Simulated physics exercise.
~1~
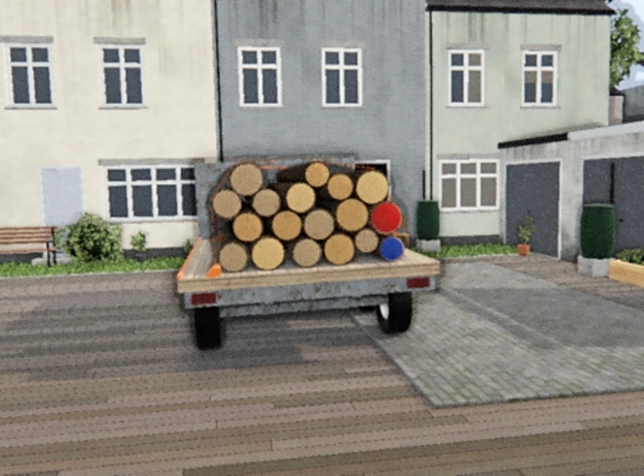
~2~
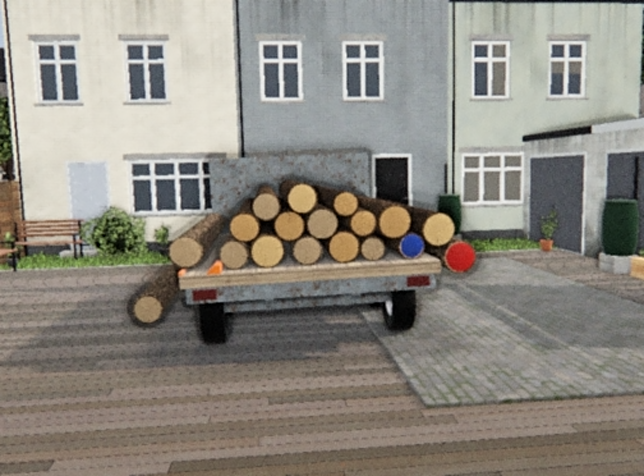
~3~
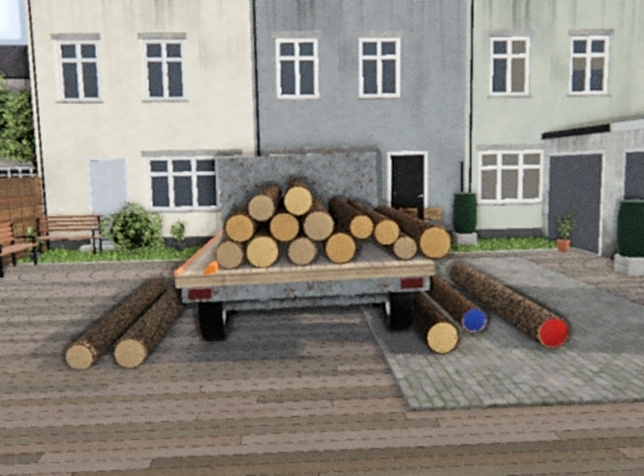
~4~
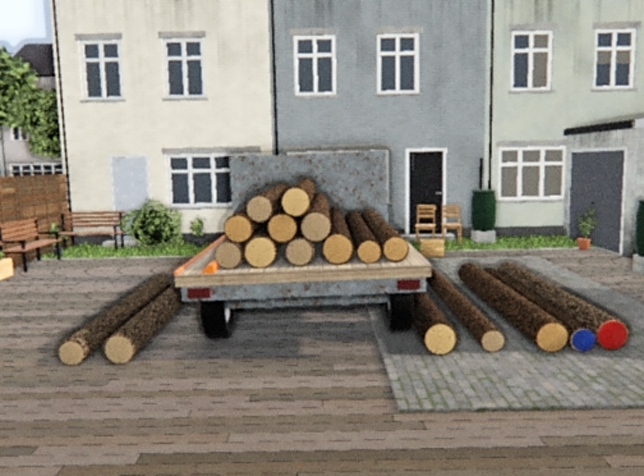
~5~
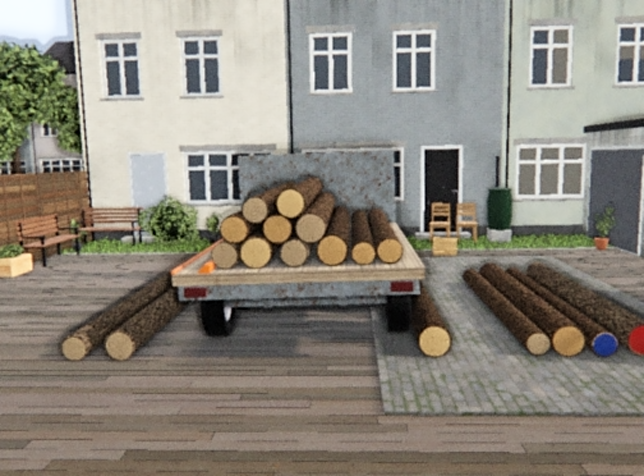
On a paved yard in front of terraced houses, a stack of logs collapsed on a parked flatbed trailer; the red-ended log dropped off the right side, the blue-ended one followed, and both came to lie on the right, with other logs down on both sides.
